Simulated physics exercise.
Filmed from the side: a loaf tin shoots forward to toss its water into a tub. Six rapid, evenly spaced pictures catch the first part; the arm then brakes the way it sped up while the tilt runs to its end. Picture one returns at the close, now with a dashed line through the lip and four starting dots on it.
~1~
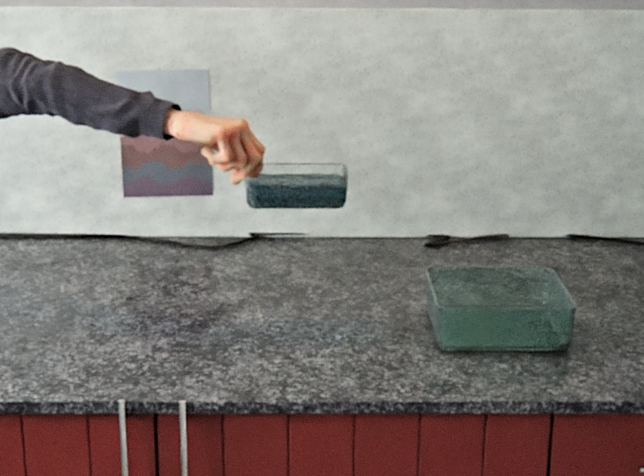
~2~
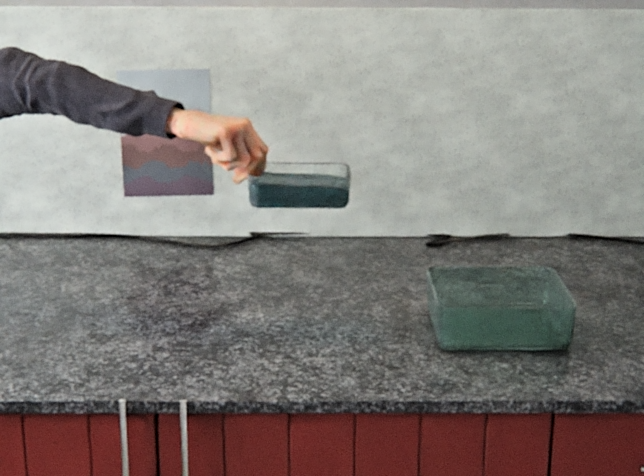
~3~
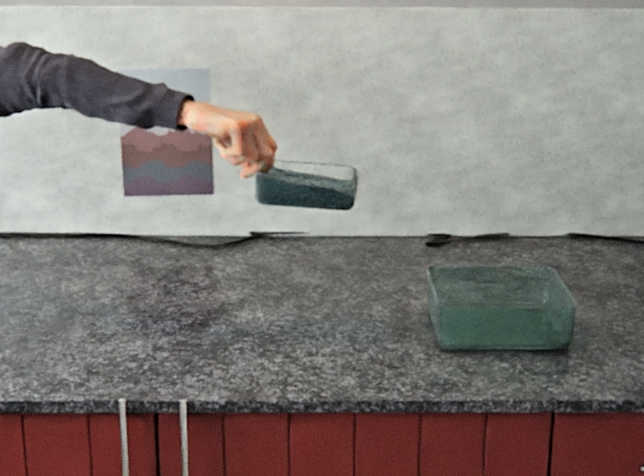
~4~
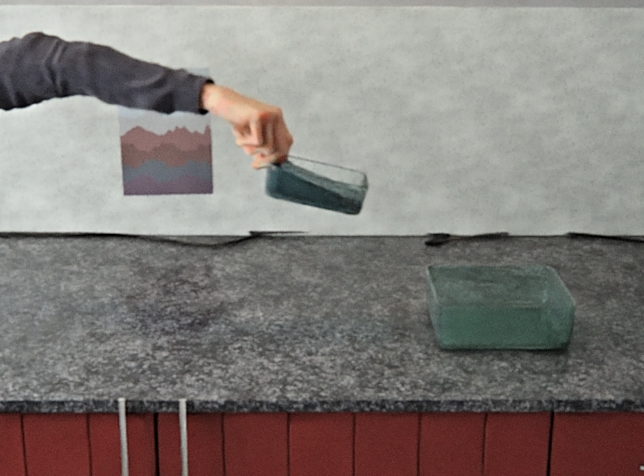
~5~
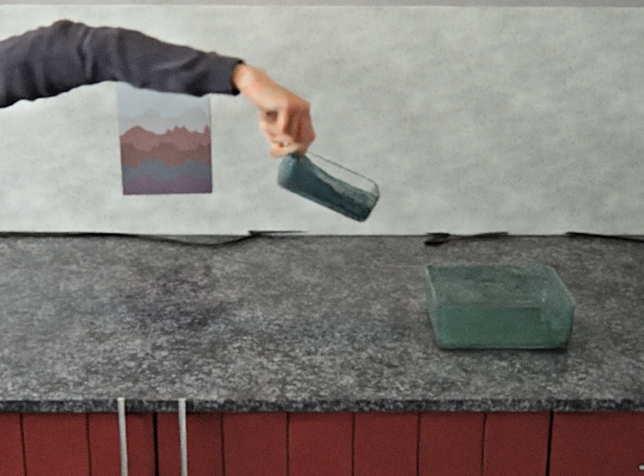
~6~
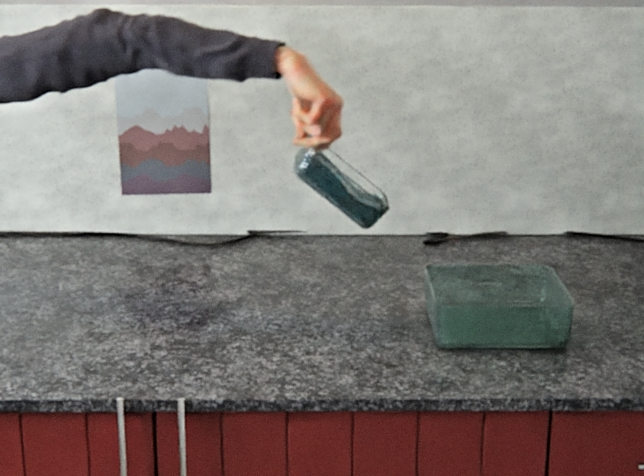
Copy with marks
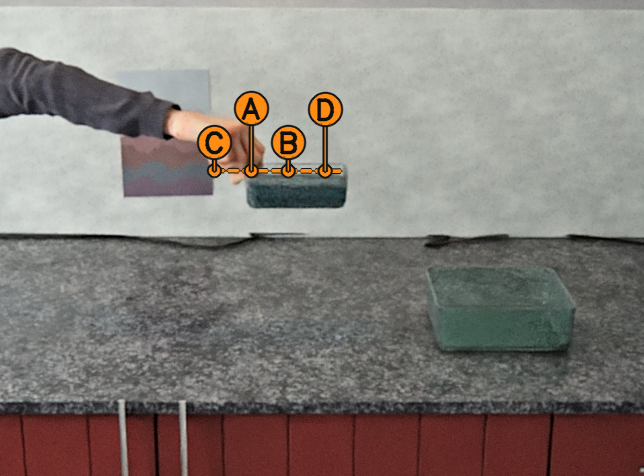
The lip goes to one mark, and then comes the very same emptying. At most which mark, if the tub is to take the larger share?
Spot D just does it.
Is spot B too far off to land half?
Yes, that goes wrong.
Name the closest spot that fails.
B it is.
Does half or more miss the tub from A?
Yes, it does.
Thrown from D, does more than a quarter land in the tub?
Yes, clearly.
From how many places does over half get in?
One of them.
On the marked copy, A at (251, 170); B at (288, 170); C at (214, 170); D at (325, 171).
With A, about 0 % lands in the tub, 98 % falls short.
With B, about 25 % lands in the tub, 68 % falls short and 7 % goes beside or beyond.
With C, about 0 % lands in the tub, 100 % falls short.
With D, about 64 % lands in the tub, 25 % falls short and 11 % goes beside or beyond.
